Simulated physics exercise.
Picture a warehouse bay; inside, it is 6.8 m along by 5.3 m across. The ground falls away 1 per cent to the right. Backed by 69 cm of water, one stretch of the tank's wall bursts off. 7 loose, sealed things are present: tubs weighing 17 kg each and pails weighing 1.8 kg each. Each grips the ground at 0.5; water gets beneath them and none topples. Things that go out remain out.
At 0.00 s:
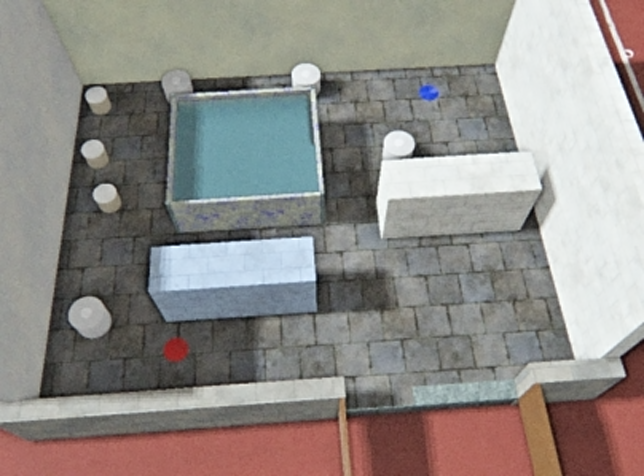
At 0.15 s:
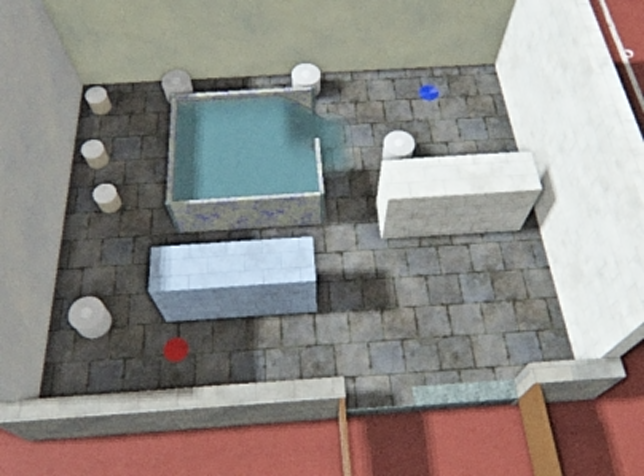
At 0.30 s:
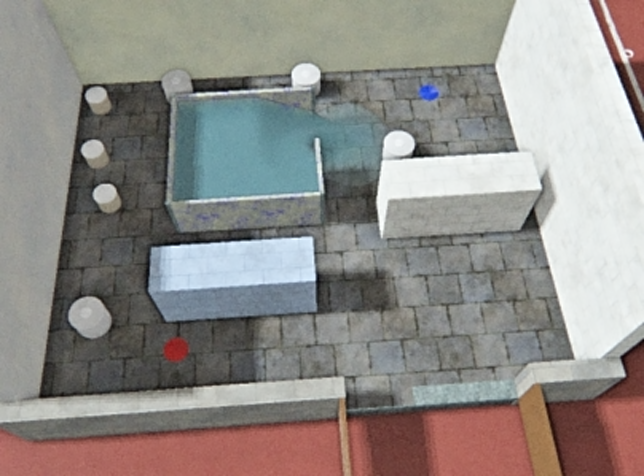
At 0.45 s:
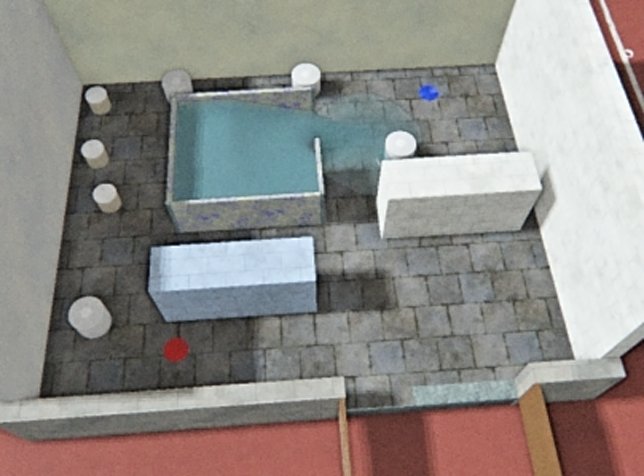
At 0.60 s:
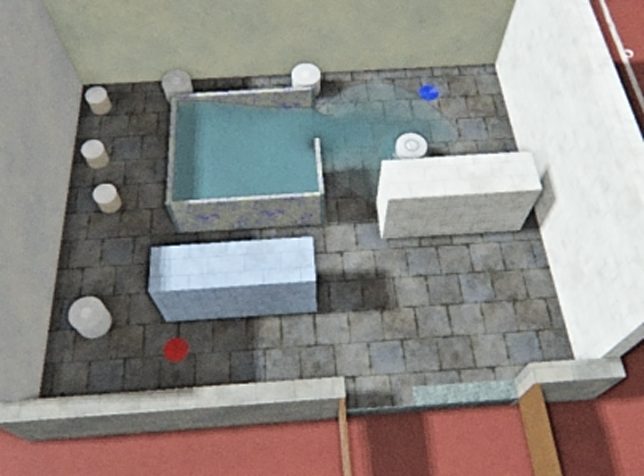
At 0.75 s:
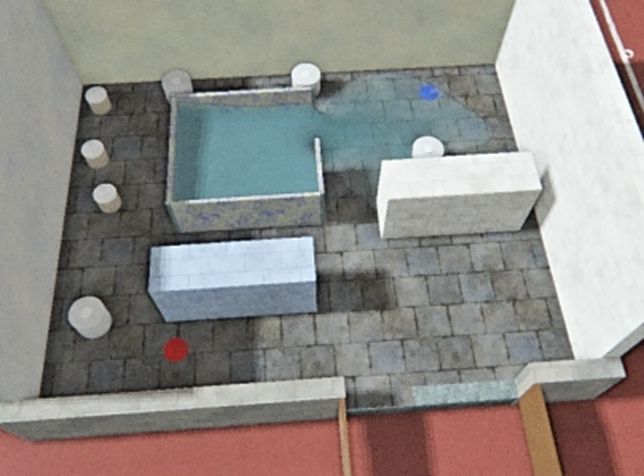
A teal pool of water in a low-walled tank sits toward the back of a grey stone-floored bay, seen from above by a still camera. White cylinders stand around it, with a pale blue block in front, a white block to the right, a red patch at lower left and a blue patch at upper right. Part of the tank's right wall opens, water spreads rightward across the floor over the blue patch, and the cylinder behind the white block shifts right.
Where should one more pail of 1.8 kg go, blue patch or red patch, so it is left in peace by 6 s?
On the red one.
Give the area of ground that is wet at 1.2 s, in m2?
I'd put it close to 11.0 m2.
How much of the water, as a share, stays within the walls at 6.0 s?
Around 98 % of the water.
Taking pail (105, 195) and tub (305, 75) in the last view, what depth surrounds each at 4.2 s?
Some 0 cm at the first, some 5 cm at the second.
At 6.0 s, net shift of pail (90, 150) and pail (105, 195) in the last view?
Respectively, 0 cm and 0 cm.
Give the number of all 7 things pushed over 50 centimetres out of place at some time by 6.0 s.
That makes 2.
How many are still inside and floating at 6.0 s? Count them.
The number is 1.
After 1.2 s on blue it would be 86 cm off in 6 cm of water; on red it would be 0 cm off in 0 cm of water.
After 2.7 s on blue it would be 73 cm off in 30 cm of water; on red it would be 0 cm off in 0 cm of water.
After 4.2 s on blue it would be 49 cm off in 20 cm of water; on red it would be 0 cm off in 0 cm of water.
After 6.0 s on blue it would be 88 cm off in 21 cm of water; on red it would be 0 cm off in 0 cm of water.
